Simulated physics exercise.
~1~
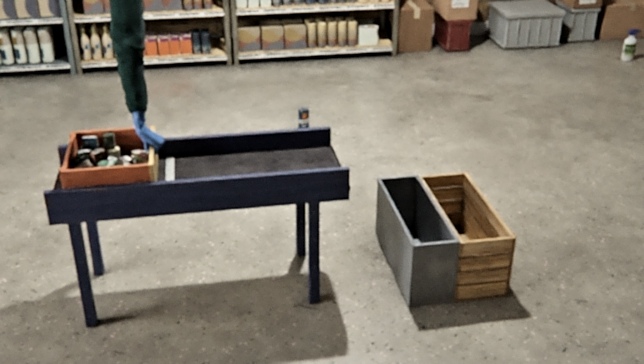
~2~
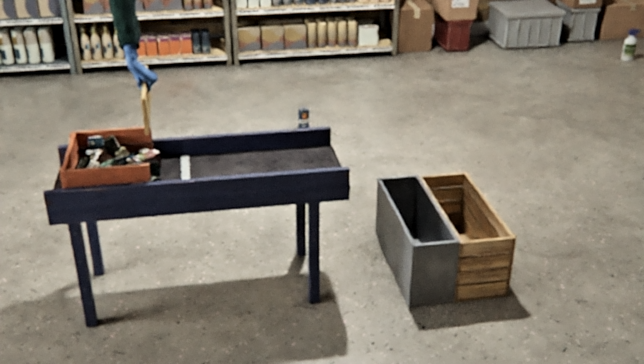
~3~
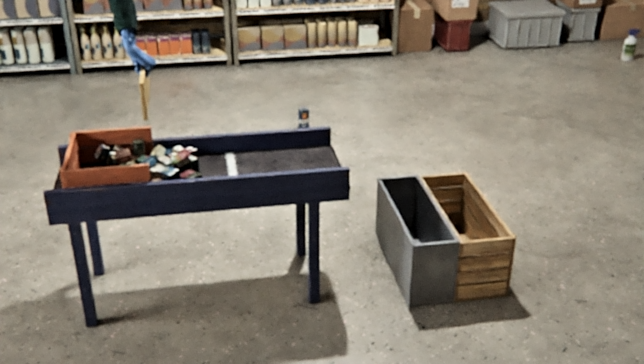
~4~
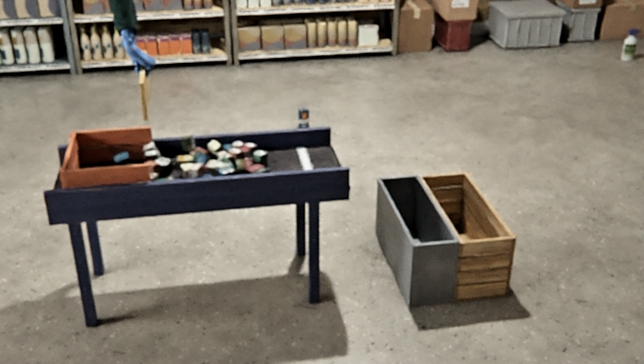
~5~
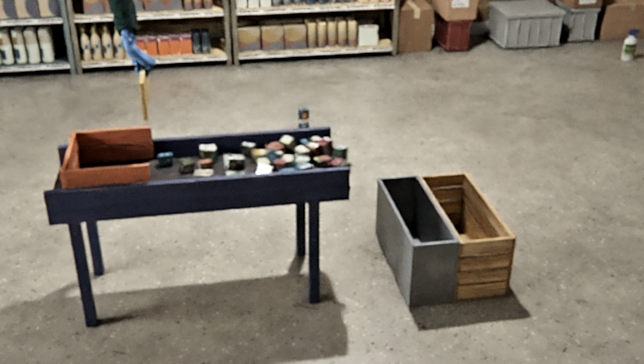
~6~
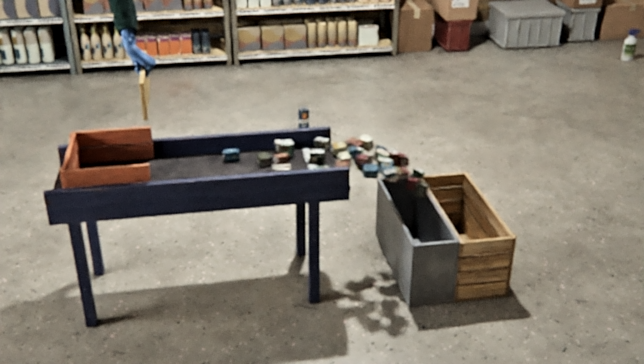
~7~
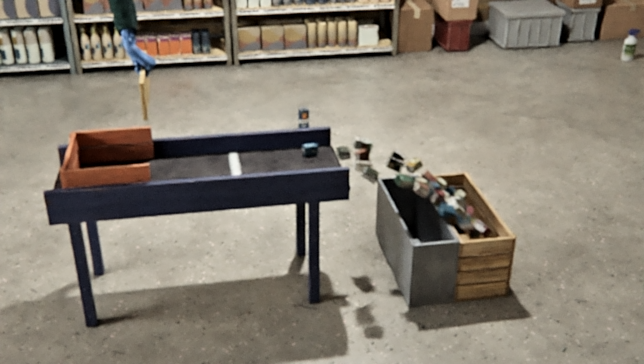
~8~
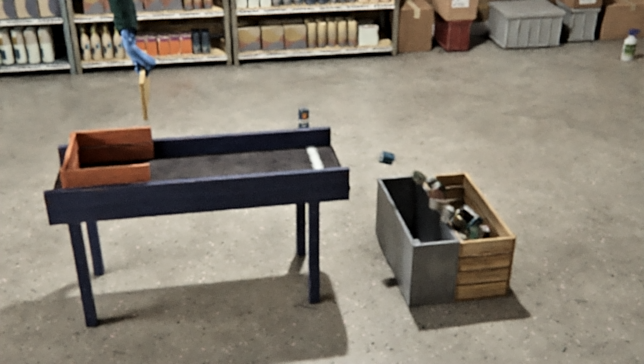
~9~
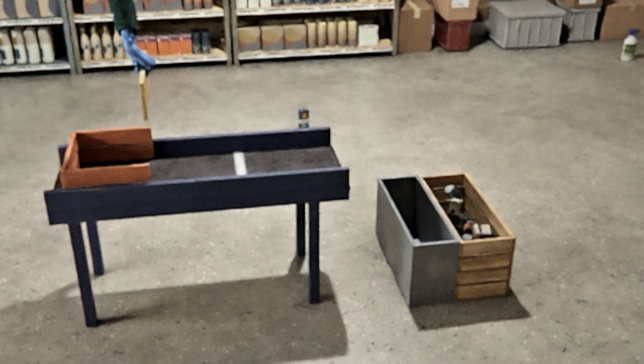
At the start, small cartons sit heaped in an orange pen at the left end of a dark blue conveyor, where a blue-gloved hand reaches down to a gate. The hand lifts the gate clear, and the cartons begin to slide out to the right along the belt. They spread into a long, loose line as they ride toward the far end. The leading ones fly off the edge and arc over the grey bin, with the rest following. The last carton drops, and all of them end in the wooden box, leaving the grey bin empty.
